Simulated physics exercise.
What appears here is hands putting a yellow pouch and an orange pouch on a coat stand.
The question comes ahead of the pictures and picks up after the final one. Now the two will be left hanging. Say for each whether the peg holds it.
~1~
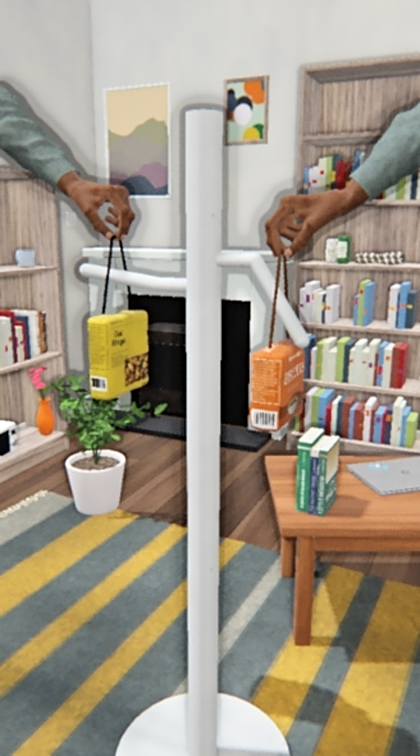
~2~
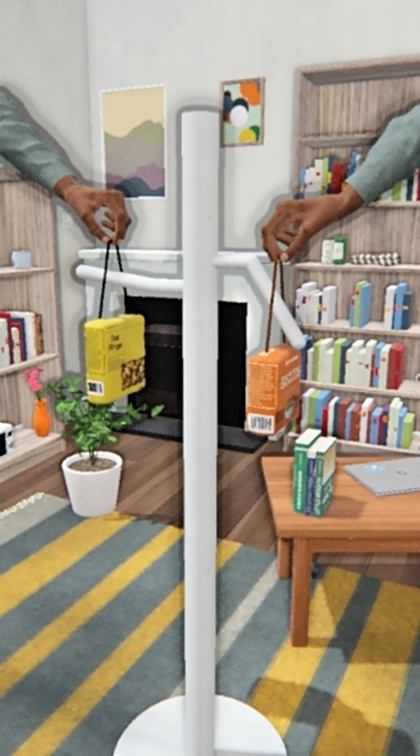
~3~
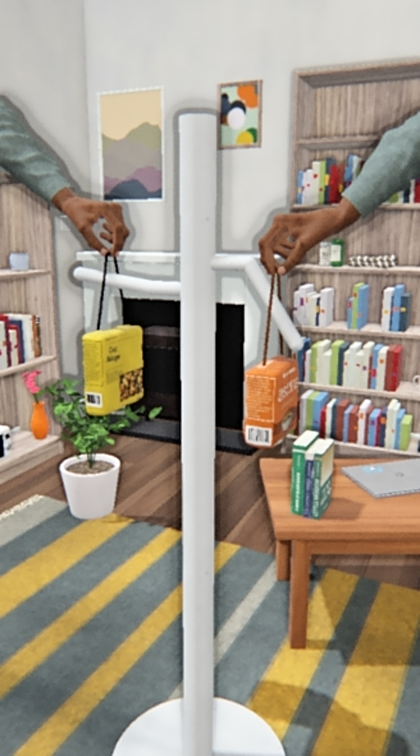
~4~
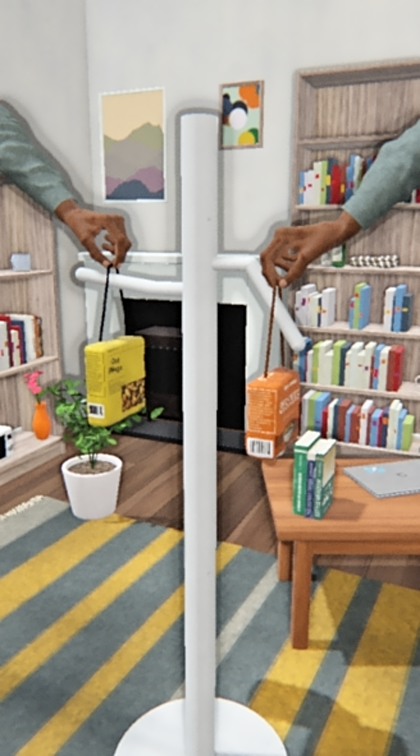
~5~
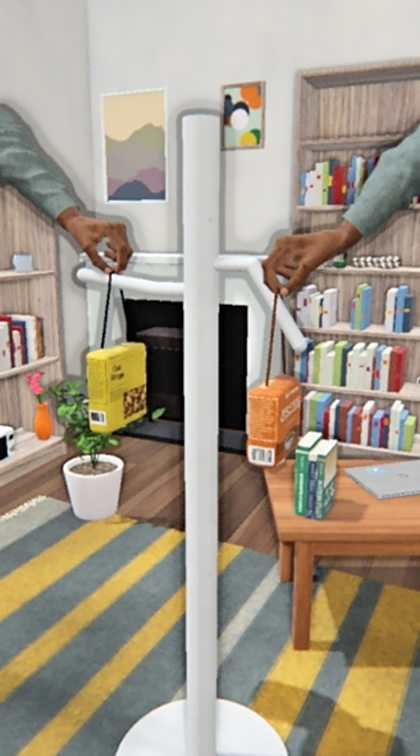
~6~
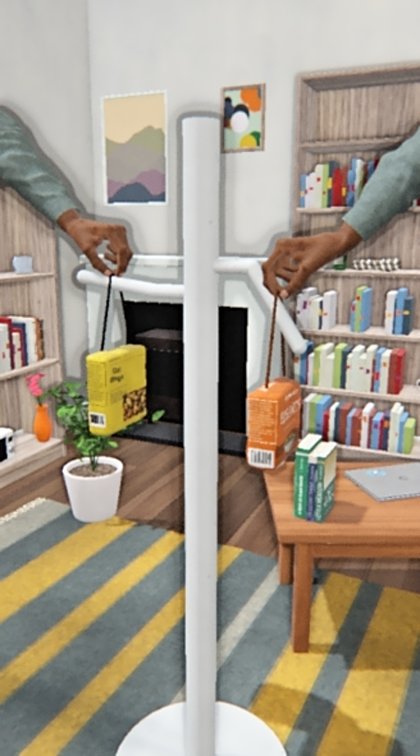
The yellow pouch never drops. The orange pouch drops.
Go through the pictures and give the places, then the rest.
The first picture shows yellow pouch (120, 353); orange pouch (278, 384); left peg tip (86, 270); right peg tip (302, 340).
The second picture shows yellow pouch (117, 357); orange pouch (275, 389).
The third picture shows yellow pouch (115, 369); orange pouch (272, 401).
The fourth picture shows yellow pouch (117, 379); orange pouch (274, 413).
The fifth picture shows yellow pouch (119, 386); orange pouch (275, 420).
The sixth picture shows yellow pouch (118, 388); orange pouch (274, 422); left peg tip (84, 277), pointing up; right peg tip (299, 347), sloping steeply down.
Then, 0.28 s past the final frame, yellow pouch on its peg near (118, 390); orange pouch falling near (272, 538).
Then, 0.54 s past the final frame, yellow pouch on its peg near (117, 390); orange pouch on the floor.
When it is over, yellow pouch on its peg near (117, 391); orange pouch on the floor. The yellow pouch holds on and the orange pouch comes down.
